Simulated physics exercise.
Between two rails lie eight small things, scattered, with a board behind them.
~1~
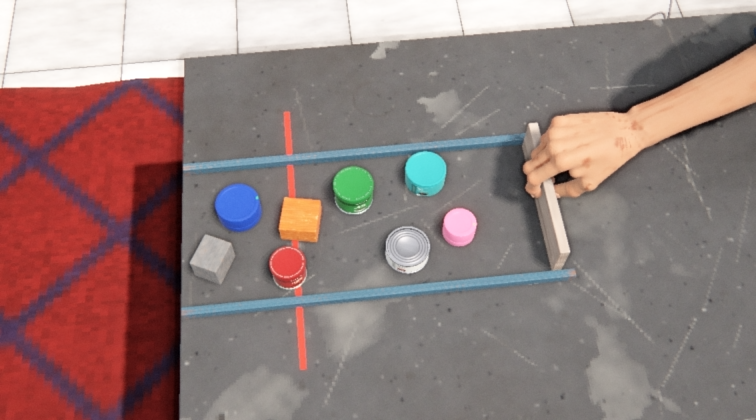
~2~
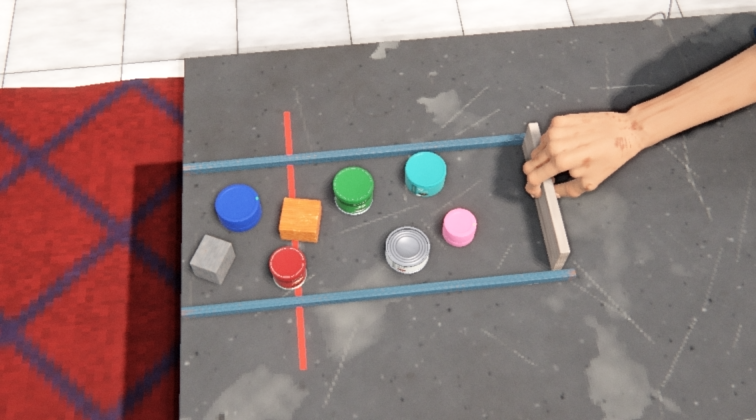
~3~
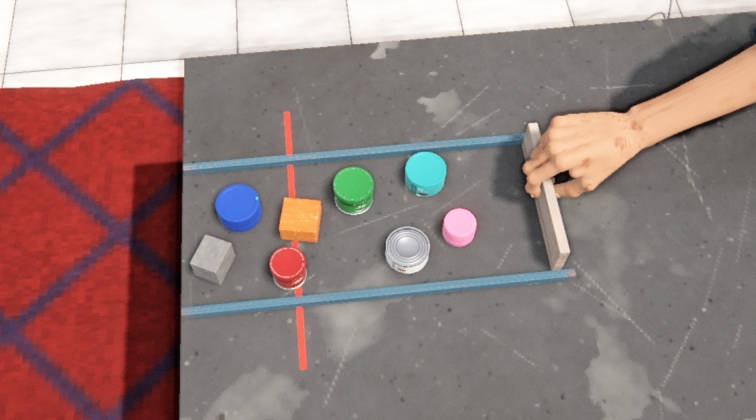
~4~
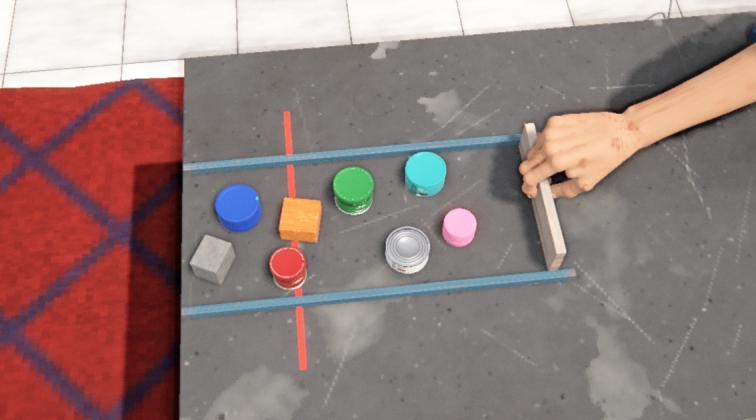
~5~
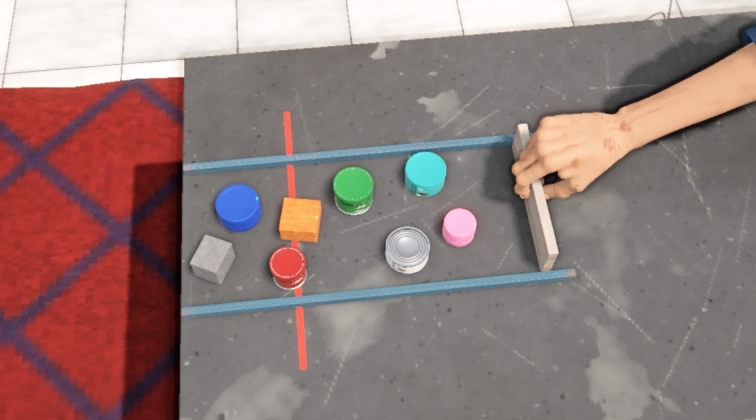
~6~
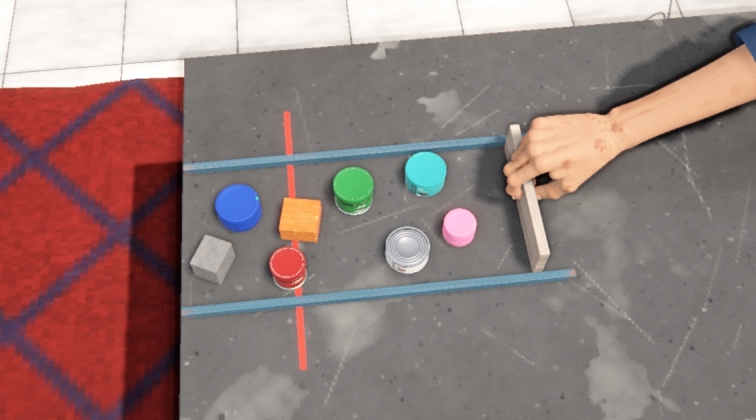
A hand held a board still at the right end of two blue rails, then slid it slightly left toward eight small blocks and round containers, which stayed where they were on the dark surface.
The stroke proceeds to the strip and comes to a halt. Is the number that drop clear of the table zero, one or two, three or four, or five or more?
It is zero.
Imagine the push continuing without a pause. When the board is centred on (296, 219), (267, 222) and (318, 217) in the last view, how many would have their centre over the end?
0, 1 and 0.
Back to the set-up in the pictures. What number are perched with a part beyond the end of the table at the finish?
The total here is 0.
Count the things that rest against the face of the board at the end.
Counting them up gives 3.
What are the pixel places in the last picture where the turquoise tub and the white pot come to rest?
Result: One about (271, 179), other about (275, 278).
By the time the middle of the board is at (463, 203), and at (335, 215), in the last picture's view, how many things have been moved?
First 1, after that 6.
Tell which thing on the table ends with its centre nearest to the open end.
It's the grey block.
Soon after, none off yet; grey block at rest near (213, 260); blue lid at rest near (239, 208); red pot at rest near (289, 269).
In the end, the number that fall off is zero.
